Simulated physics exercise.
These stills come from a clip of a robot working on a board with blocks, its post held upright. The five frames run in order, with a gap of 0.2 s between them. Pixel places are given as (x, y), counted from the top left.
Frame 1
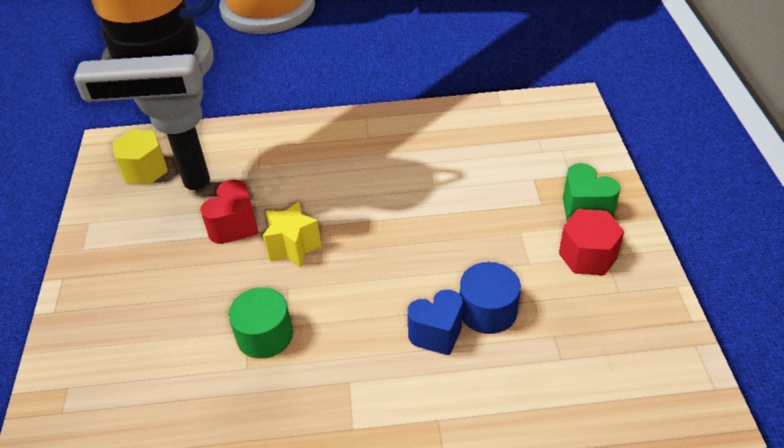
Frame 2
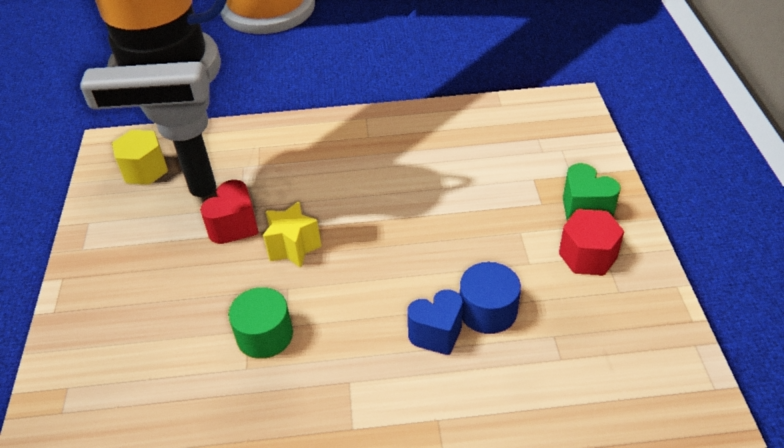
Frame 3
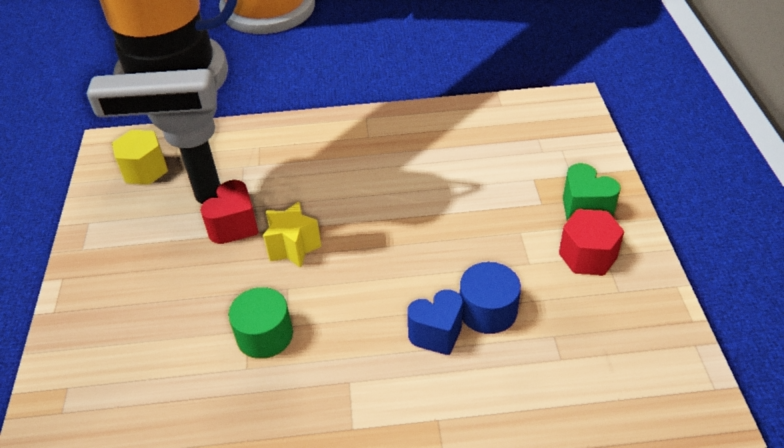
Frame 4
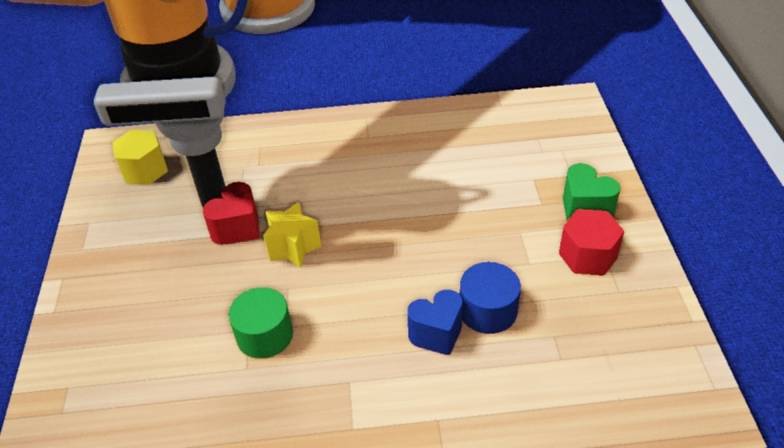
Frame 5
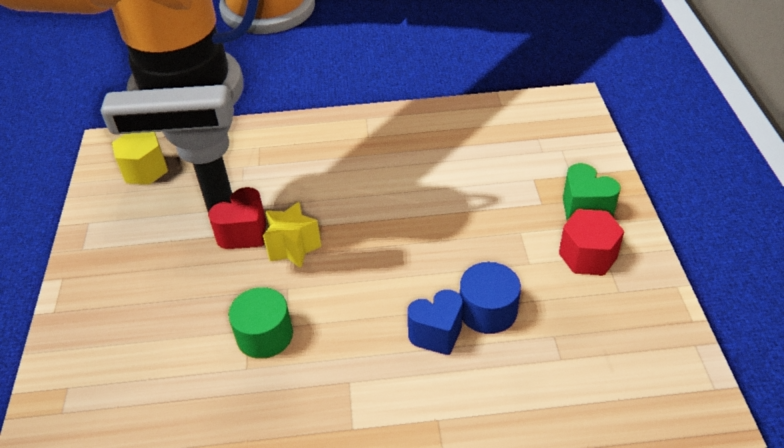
We see a robot arm's dark post move slightly down and right across a wooden board of coloured blocks until it meets the red heart-shaped block, then nudge it a little rightward against the yellow star.
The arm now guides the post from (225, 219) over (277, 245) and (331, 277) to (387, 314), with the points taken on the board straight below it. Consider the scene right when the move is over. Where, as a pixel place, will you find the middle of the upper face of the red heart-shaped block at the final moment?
It comes to (413, 306).
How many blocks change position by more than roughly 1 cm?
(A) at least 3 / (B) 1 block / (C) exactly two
My pick is A.
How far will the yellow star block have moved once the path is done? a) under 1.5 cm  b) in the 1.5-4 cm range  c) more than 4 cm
Correct choice: C.
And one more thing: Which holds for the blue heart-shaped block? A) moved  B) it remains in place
A.
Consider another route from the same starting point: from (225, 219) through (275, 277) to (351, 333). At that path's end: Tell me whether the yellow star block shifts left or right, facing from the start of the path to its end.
It is displaced to the left.
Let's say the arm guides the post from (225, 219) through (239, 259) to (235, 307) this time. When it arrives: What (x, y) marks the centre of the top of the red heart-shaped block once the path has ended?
Roughly at (266, 246).
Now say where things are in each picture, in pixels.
The first frame shows post tip (197, 182); block tops, red heart-shaped block (228, 199); yellow star block (288, 221); blue heart-shaped block (437, 309); blue round block (491, 284).
The second frame shows post (203, 188); blocks unchanged.
The third frame shows post (209, 195); blocks unchanged.
The fourth frame shows post (215, 203); red heart-shaped block (231, 201).
The fifth frame shows post (222, 210); red heart-shaped block (238, 206); yellow star block (288, 221); blue heart-shaped block (437, 309); blue round block (491, 284).
On the path given first. One third of the way, post (277, 238); red heart-shaped block (296, 235); yellow star block (340, 244).
Two thirds of the way, post (331, 269); red heart-shaped block (353, 268); yellow star block (400, 274).
At the end, post (386, 306); red heart-shaped block (413, 306); yellow star block (464, 309); blue heart-shaped block (481, 344); blue round block (511, 286).
